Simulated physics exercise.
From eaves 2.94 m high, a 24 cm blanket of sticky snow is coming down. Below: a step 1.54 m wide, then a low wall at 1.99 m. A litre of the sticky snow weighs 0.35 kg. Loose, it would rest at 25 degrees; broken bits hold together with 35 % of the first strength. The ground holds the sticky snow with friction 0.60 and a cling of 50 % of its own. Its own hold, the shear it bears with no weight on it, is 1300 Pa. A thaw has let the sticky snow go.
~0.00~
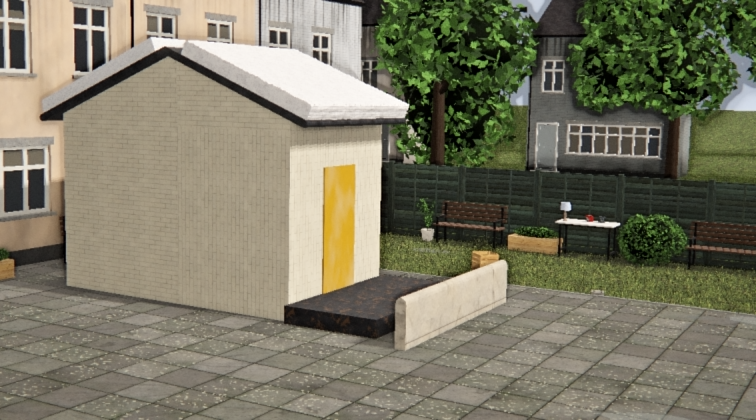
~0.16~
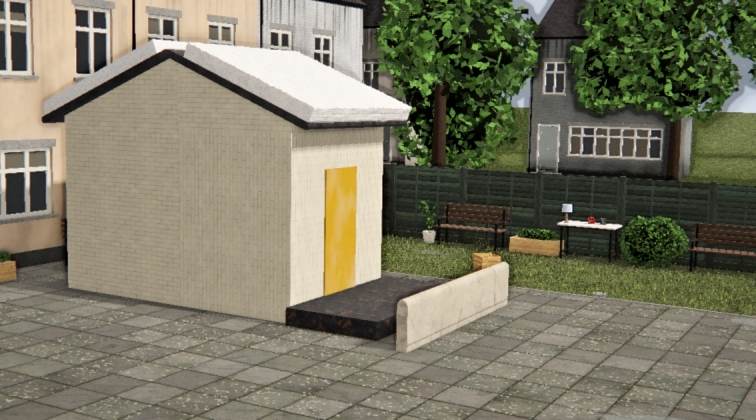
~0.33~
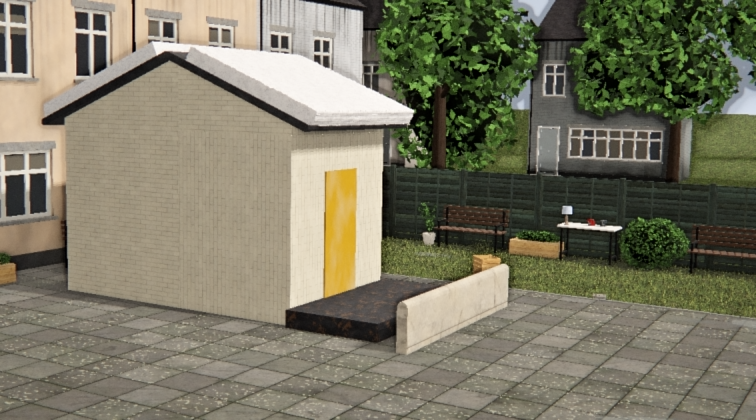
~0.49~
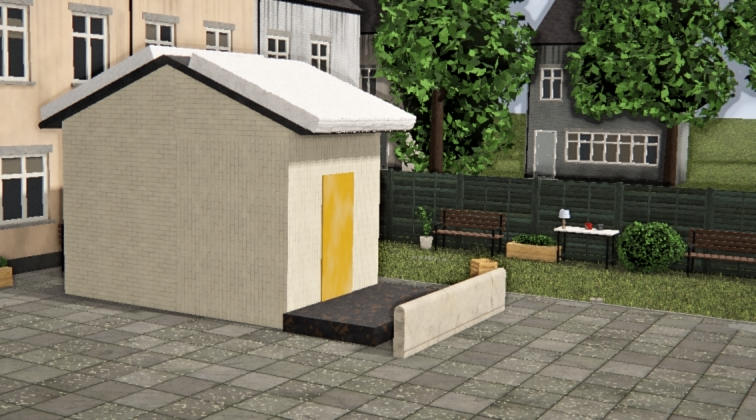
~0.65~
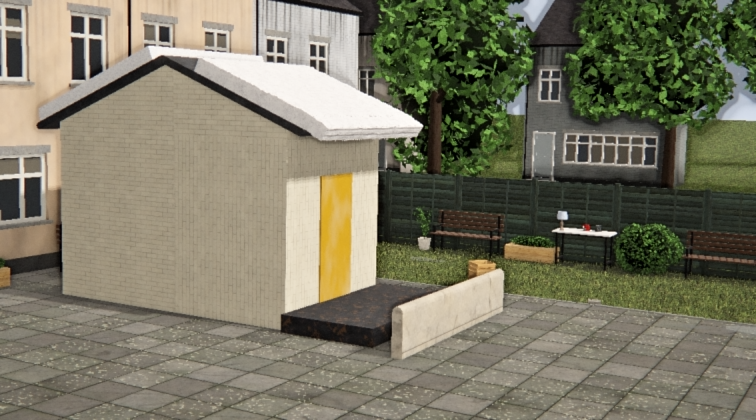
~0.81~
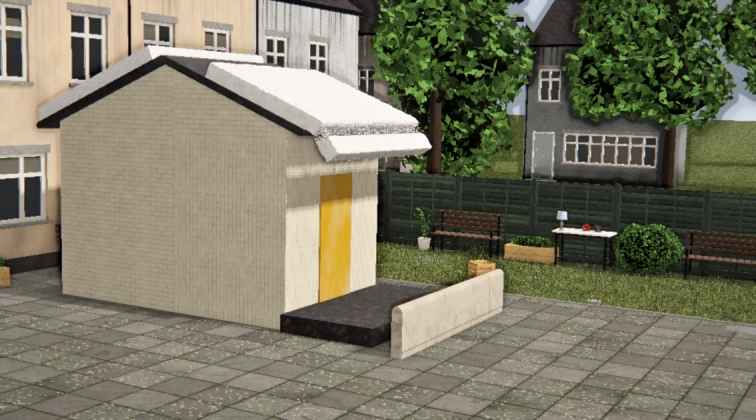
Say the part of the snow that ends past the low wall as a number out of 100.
About 34 %.
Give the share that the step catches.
About 12 %.
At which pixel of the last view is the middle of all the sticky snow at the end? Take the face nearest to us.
At about (414, 335).
By 1.21 s, 70 % is still on the roof and 0 % is past the low wall.
By 1.67 s, 24 % is still on the roof and 0 % is past the low wall.
By 2.14 s, none is still on the roof and 34 % is past the low wall.
By 2.60 s, none is still on the roof and 34 % is past the low wall.
By 2.80 s, at the end, none is still on the roof and 34 % is past the low wall.
